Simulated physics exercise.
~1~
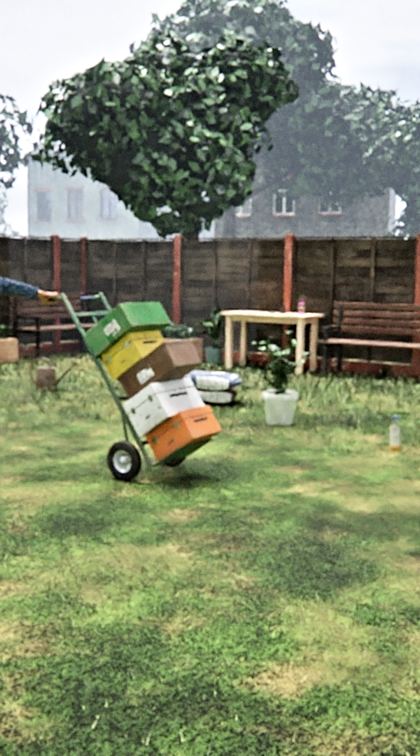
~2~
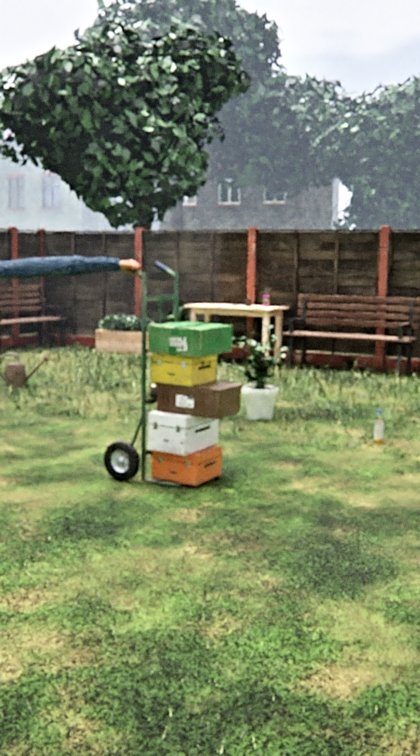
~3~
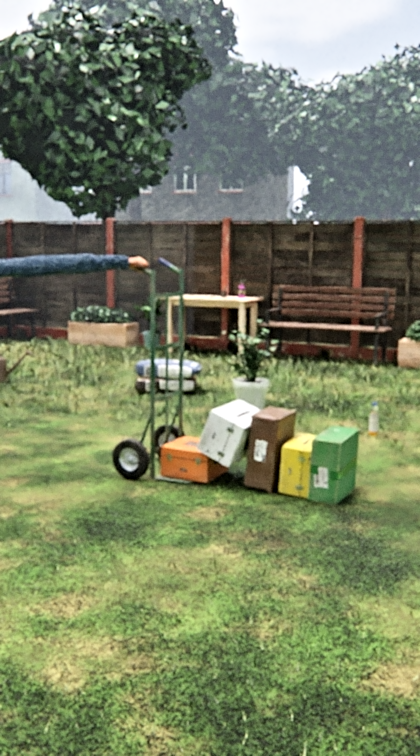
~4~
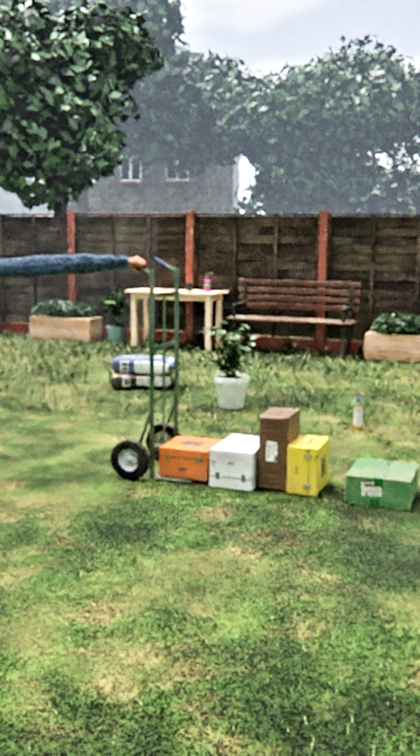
A green hand truck carrying five stacked boxes leans back on a patchy lawn, held by an arm reaching in from the left, with a fence, benches, a wooden table, a potted plant and trees behind. From top to bottom the stack runs green, yellow, brown, white and orange. The hand tips the truck upright as the view drifts slightly sideways. The upper boxes then topple to the right, the white one tilting beside the orange. At the end, the orange box stays at the upright truck's base, with white, brown, yellow and, farther right, green on the grass.
